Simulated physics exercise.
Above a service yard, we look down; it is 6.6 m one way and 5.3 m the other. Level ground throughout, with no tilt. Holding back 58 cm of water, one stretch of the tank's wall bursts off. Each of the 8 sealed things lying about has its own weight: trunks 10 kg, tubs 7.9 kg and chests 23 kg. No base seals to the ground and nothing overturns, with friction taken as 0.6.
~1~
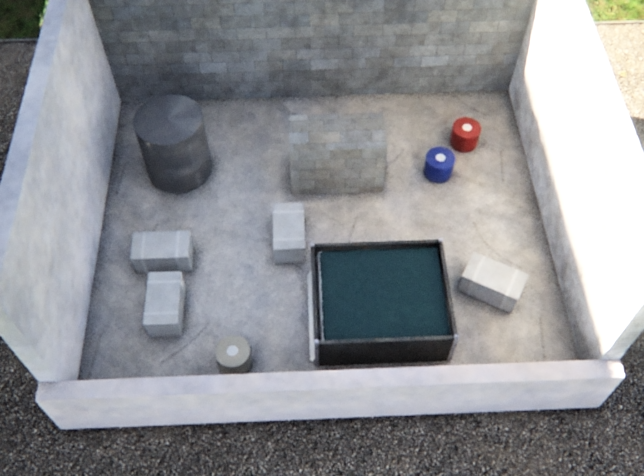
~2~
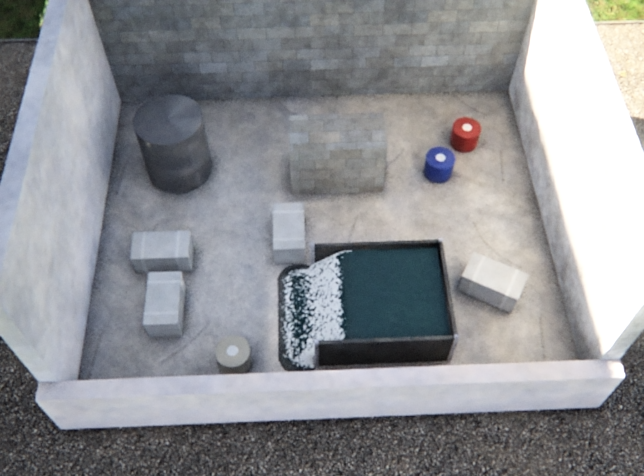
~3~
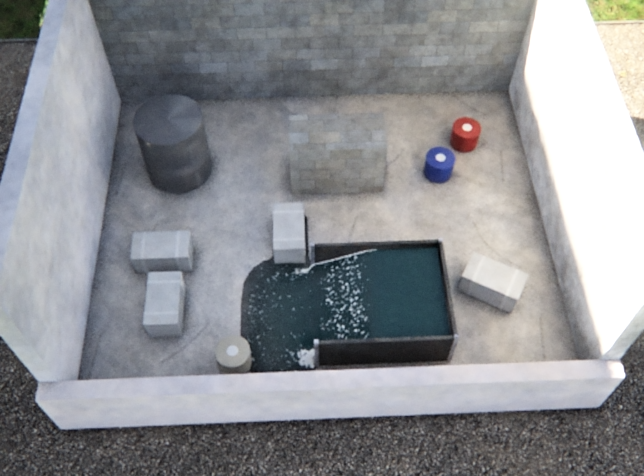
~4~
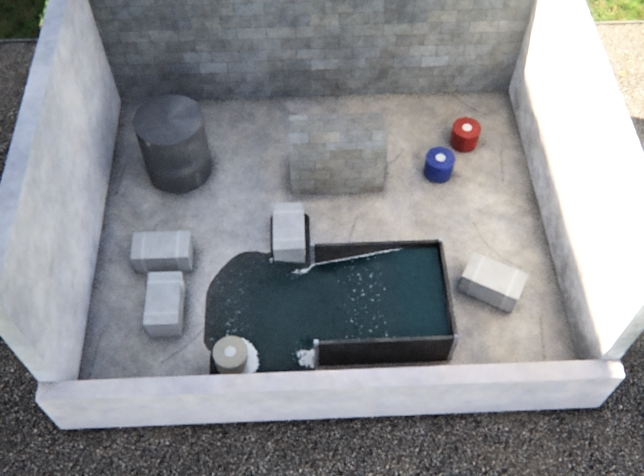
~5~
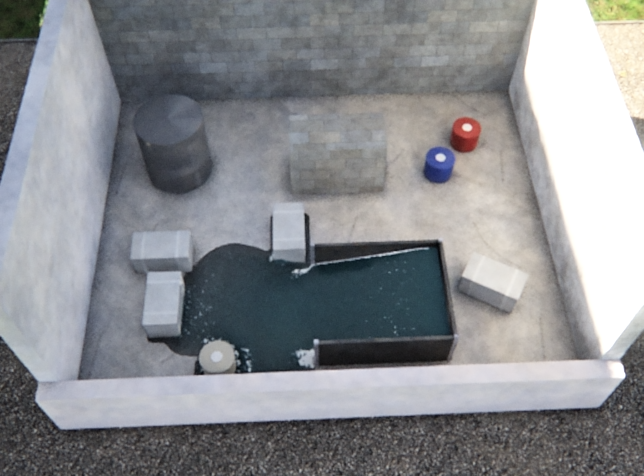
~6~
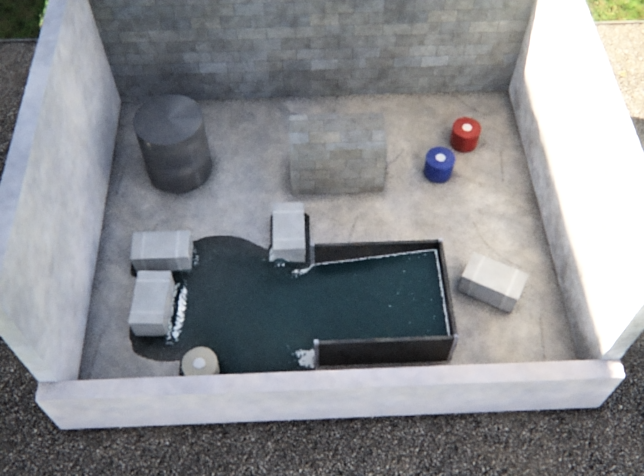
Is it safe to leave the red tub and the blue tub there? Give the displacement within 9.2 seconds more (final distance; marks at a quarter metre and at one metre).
My prediction: The red tub hardly moves, the blue tub hardly moves.
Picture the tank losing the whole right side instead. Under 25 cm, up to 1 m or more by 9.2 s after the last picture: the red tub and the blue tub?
Log: Red tub large displacement; blue tub large displacement.
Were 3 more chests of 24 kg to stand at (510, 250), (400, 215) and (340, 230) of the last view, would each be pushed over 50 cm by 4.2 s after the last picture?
Lab note - in order: Below threshold / below threshold / below threshold.
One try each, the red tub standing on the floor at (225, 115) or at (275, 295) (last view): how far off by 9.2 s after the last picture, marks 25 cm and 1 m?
Respectively: It is shoved a long way; it is shoved a long way.
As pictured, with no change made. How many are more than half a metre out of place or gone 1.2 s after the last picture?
3.
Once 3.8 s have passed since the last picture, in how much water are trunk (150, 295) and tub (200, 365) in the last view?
Depth approx. 13 cm / 10 cm.
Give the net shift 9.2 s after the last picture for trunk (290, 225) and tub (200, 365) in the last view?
First 200 cm, then 250 cm.
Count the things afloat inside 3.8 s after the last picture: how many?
I count 3.
Then, 1.2 s after the last picture the red tub is near (467, 128), 0.0 m from its start, aground; the blue tub is near (441, 158), 0.0 m from its start, aground; 2 afloat.
Then, 3.8 s after the last picture the red tub is near (467, 128), 0.0 m from its start, aground; the blue tub is near (441, 158), 0.0 m from its start, aground; 3 afloat.
Then, 6.2 s after the last picture the red tub is near (467, 128), 0.0 m from its start, aground; the blue tub is near (441, 158), 0.0 m from its start, aground; 4 afloat.
Then, 9.2 s after the last picture the red tub is near (468, 129), 0.0 m from its start, aground; the blue tub is near (441, 158), 0.0 m from its start, aground; 2 afloat.
